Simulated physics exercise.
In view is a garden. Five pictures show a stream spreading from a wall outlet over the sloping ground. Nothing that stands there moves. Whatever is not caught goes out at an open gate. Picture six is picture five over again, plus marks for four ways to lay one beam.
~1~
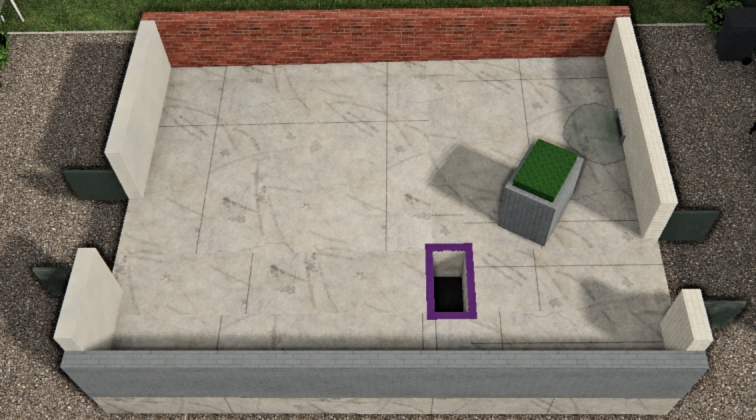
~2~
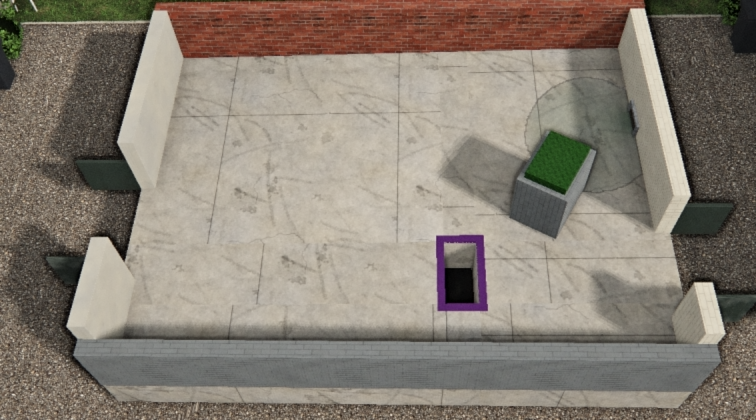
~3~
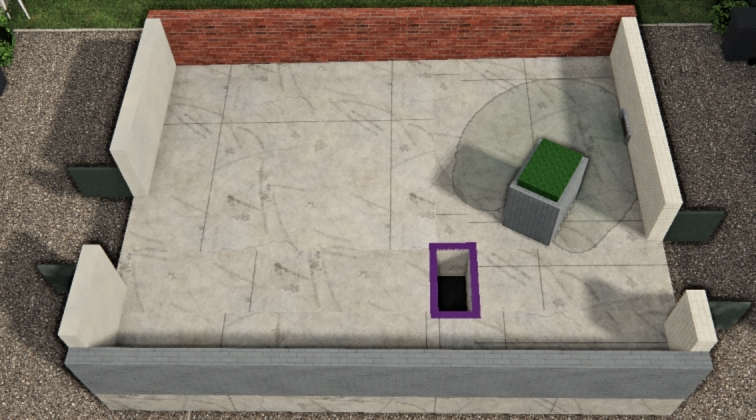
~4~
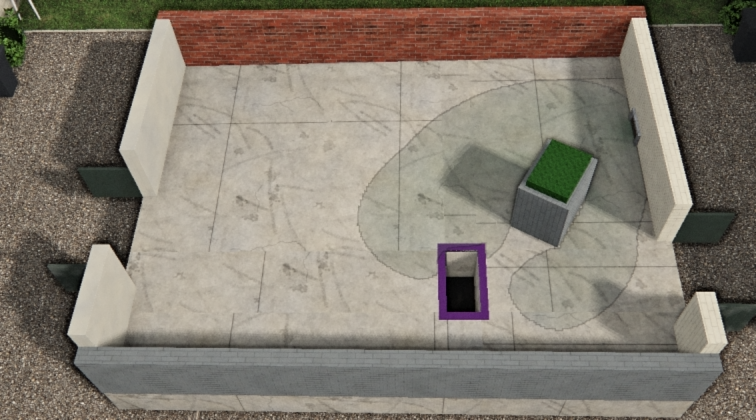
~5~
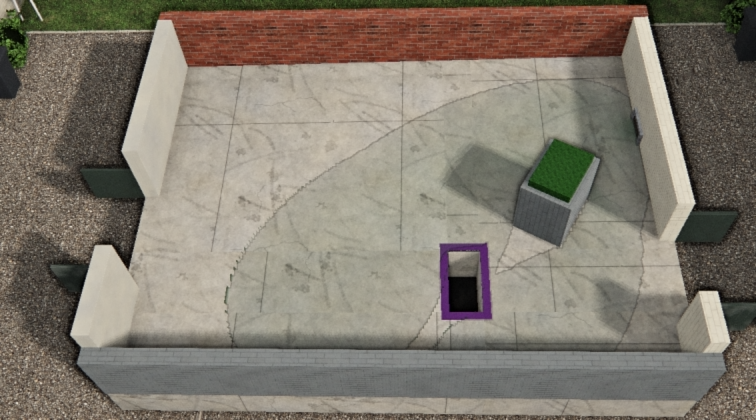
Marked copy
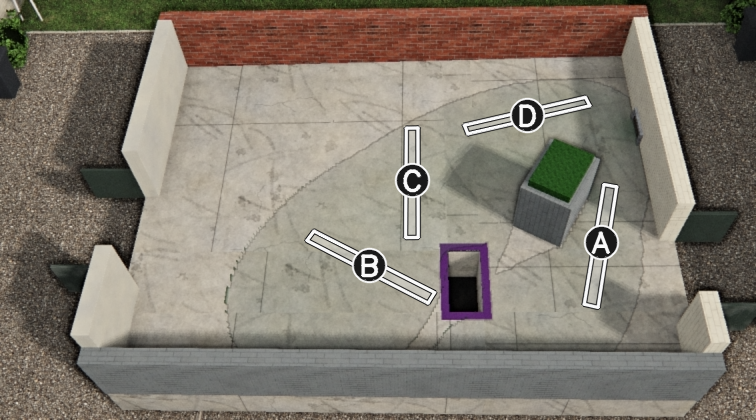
We see a walled garden from above as water spreads from the right wall across the pale paving, passing around a grey block with a green top, then reaching the purple-edged drain pit and extending toward the left side.
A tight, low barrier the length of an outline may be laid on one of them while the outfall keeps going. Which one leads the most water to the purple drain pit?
Best: C.
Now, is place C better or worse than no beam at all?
It is better.
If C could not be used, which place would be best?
That would be B.
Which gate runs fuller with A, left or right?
More leaves on the left.
In white, A from (591, 305) to (610, 185); B from (310, 235) to (431, 297); C from (411, 237) to (412, 128); D from (466, 129) to (587, 101).
Choosing A, about 11 % of the stream goes into the purple drain pit, about 87 % out by the gates.
Choosing B, about 29 % of the stream goes into the purple drain pit, about 66 % out by the gates.
Choosing C, about 37 % of the stream goes into the purple drain pit, about 59 % out by the gates.
Choosing D, about 13 % of the stream goes into the purple drain pit, about 84 % out by the gates.
